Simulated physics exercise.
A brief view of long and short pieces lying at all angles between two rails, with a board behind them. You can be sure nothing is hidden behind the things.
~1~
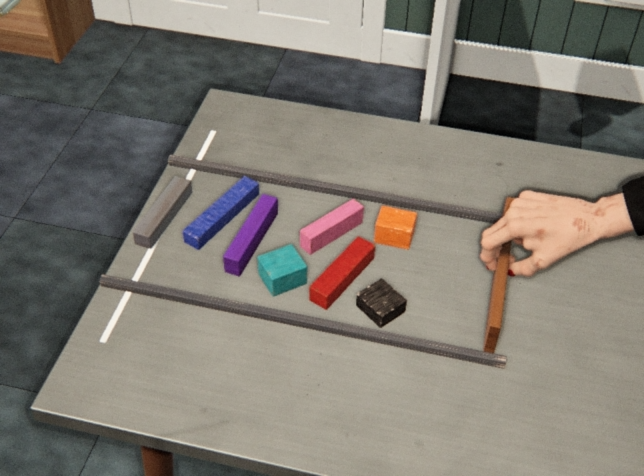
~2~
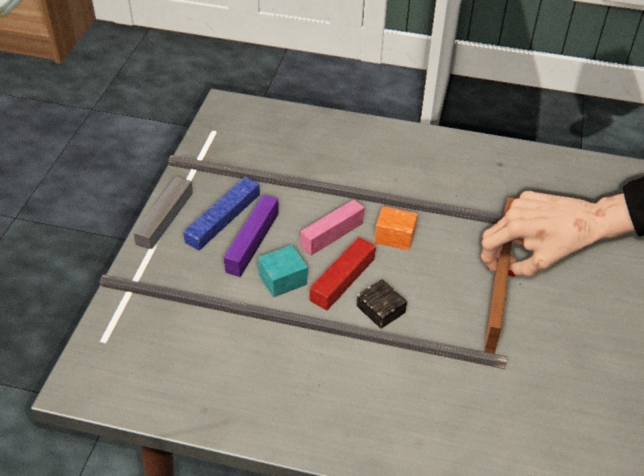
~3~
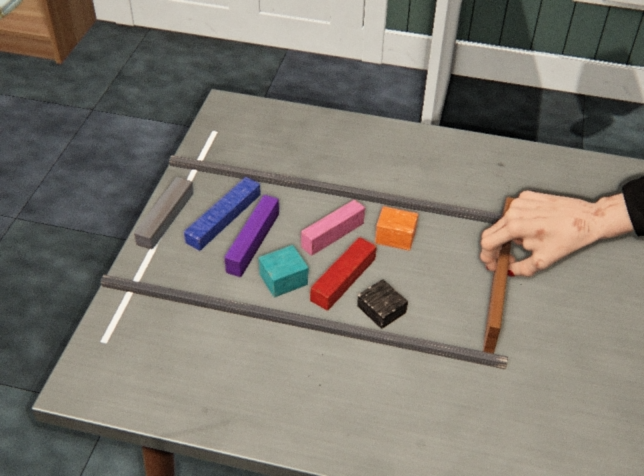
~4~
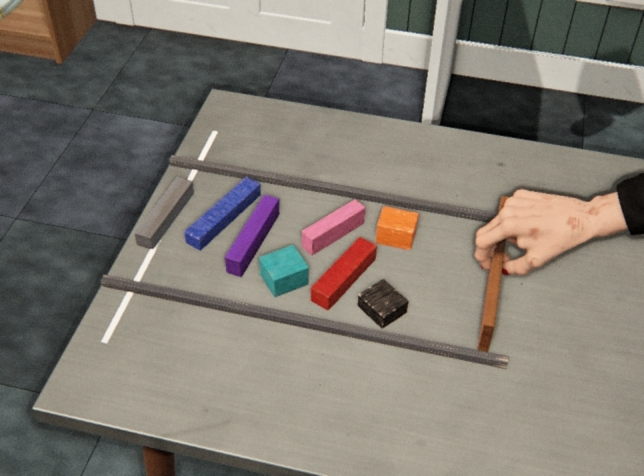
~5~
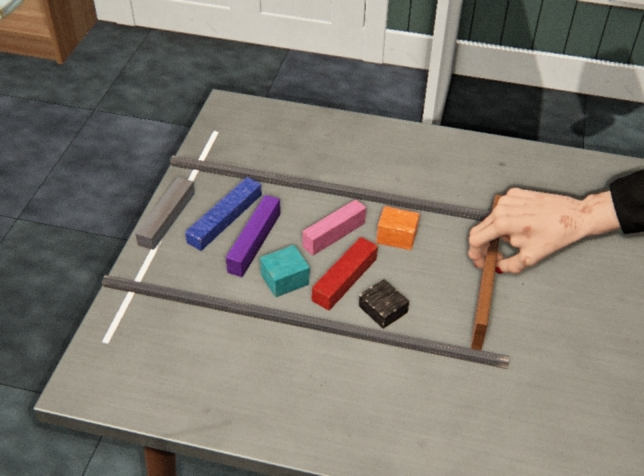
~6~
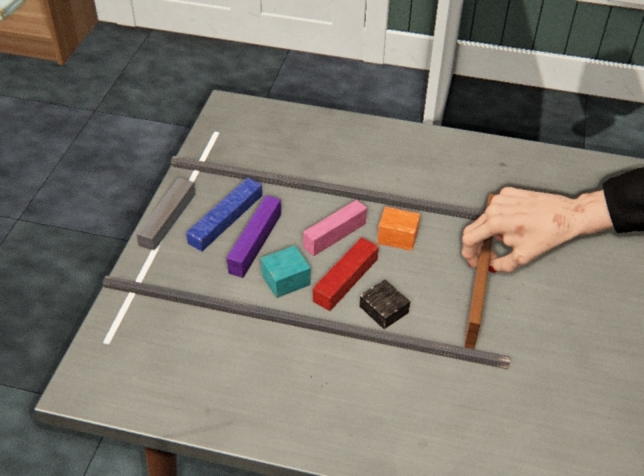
A hand held a wooden board upright at the right end of two rails, then slid it slightly left toward the scattered colored blocks and sticks, which stayed where they were on the table.
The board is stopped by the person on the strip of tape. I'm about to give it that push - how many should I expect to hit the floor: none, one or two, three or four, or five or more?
Expect five or more.
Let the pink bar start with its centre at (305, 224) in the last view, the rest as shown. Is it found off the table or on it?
As for the pink bar, it topples off.
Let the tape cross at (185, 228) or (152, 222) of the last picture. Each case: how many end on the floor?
Result, try by try: 4, 8.
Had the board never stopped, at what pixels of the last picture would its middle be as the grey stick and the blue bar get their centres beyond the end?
The middle is at (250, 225) when it's the grey stick, and at (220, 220) when it's the blue bar.
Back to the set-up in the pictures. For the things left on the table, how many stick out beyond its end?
That would be 3.
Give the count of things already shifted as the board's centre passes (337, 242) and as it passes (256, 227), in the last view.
The count reaches 6 first and 8 second.
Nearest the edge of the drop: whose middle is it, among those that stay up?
The red bar.
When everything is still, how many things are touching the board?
Count: 3.
A little later, none off yet; grey stick at rest near (167, 213); blue bar at rest near (226, 214); purple stick at rest near (255, 235).
Next, none off yet; grey stick at rest near (167, 213); blue bar shifted a little near (216, 209); purple stick shifted a little near (218, 223).
Later still, one off so far; grey stick dropping near (141, 372); blue bar shifted about its own width near (146, 190); purple stick shifted about its own width near (144, 207).
When it is over, the number that fall off is five or more; down, pink bar, turquoise block, purple stick, blue bar and grey stick.
